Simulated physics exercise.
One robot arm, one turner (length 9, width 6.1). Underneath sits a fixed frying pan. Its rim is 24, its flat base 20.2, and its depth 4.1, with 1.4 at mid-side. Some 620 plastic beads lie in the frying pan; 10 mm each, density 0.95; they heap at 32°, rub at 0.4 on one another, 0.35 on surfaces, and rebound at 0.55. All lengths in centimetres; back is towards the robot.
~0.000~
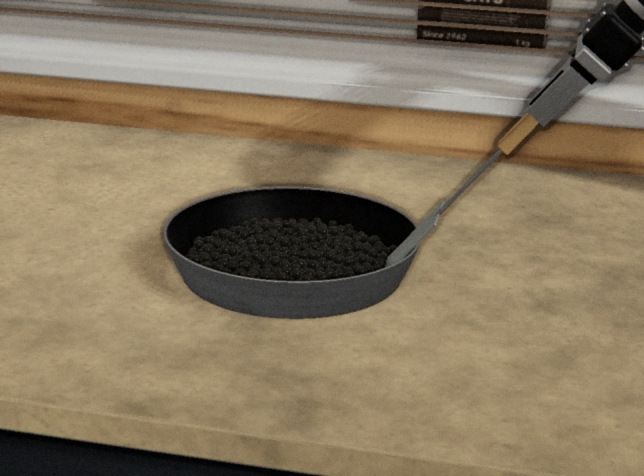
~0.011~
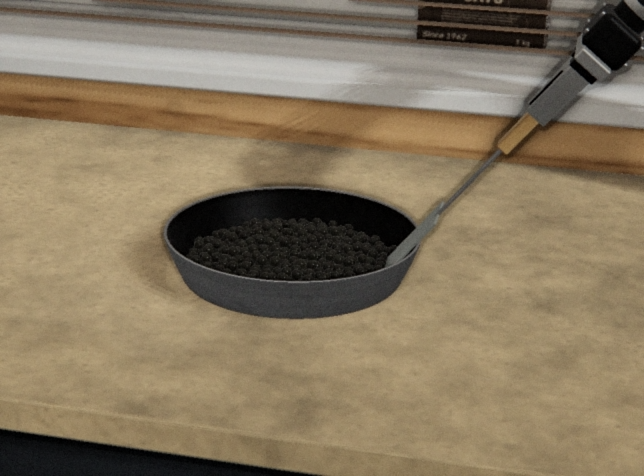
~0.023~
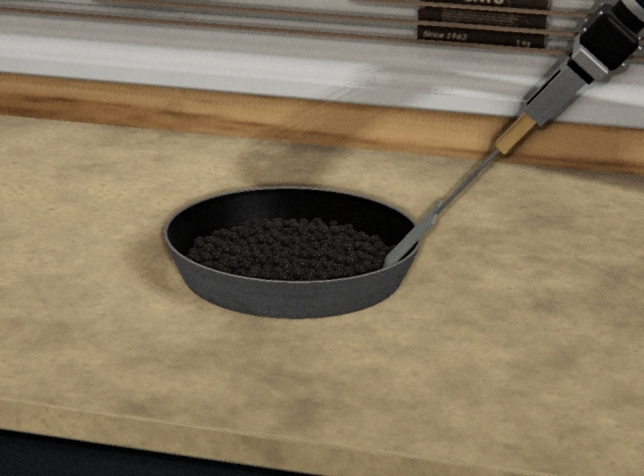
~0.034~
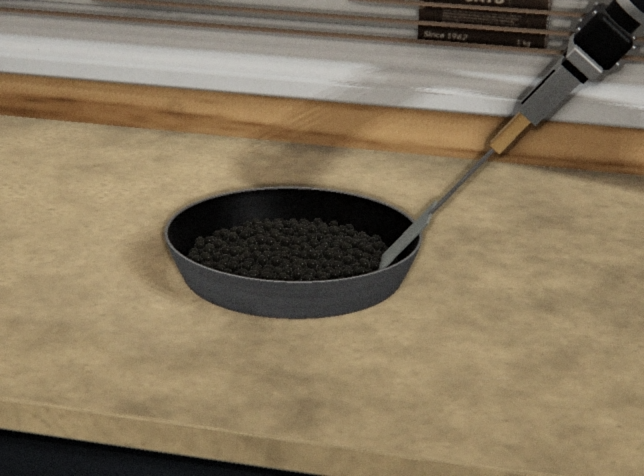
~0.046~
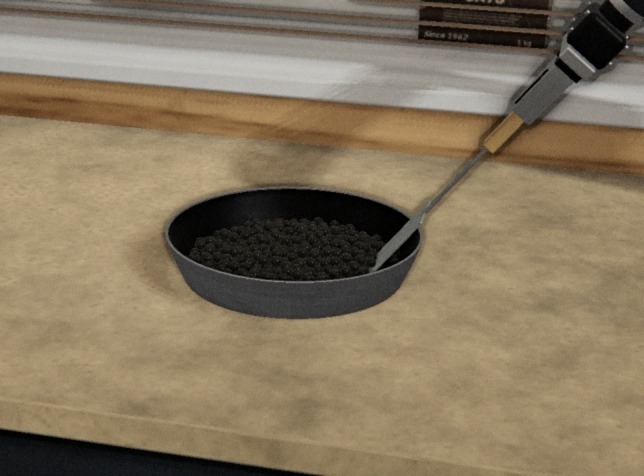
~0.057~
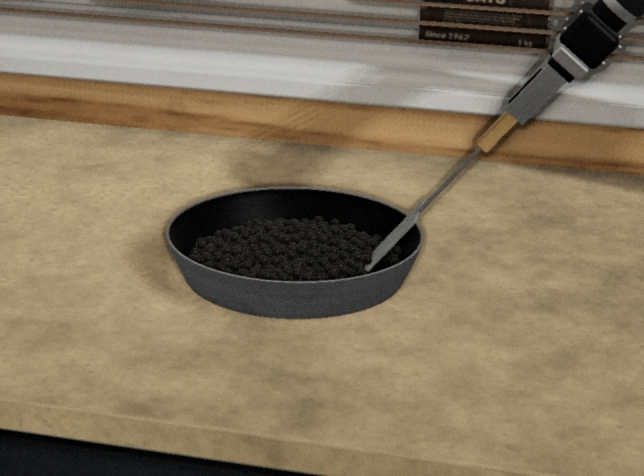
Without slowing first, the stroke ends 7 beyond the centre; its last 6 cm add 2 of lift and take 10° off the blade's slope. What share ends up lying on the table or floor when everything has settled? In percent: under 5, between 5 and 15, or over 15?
Under 5 percent.
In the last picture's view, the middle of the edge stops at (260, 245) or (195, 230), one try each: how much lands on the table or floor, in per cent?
First try roughly 0 percent, second roughly 10 percent.
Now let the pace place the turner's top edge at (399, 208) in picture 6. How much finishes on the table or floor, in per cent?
Some 10 percent.
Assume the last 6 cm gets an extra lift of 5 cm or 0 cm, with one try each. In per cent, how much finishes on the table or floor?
Close to 5 and 0 percent respectively.
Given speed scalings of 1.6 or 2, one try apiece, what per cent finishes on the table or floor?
Near 5 and near 10 percent respectively.
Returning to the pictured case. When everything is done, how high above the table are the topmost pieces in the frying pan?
Some 5.0 cm above the table.
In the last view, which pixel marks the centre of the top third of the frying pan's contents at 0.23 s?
Near pixel (256, 243).
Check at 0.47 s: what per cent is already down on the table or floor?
Fraction noted: Close to 0 per cent.
After 0.14 s, sloping 52°, highest piece 5 above the table; 618 in the frying pan.
After 0.23 s, sloping 48°, highest piece 5 above the table; 618 in the frying pan.
After 0.47 s, sloping 42°, highest piece 5 above the table; 617 in the frying pan, 1 on the table or floor.
After 1.52 s, sloping 42°, highest piece 4 above the table; 617 in the frying pan, 1 on the table or floor.
At rest, 617 in the frying pan, 1 on the table or floor. That is 0 % on the table or floor.
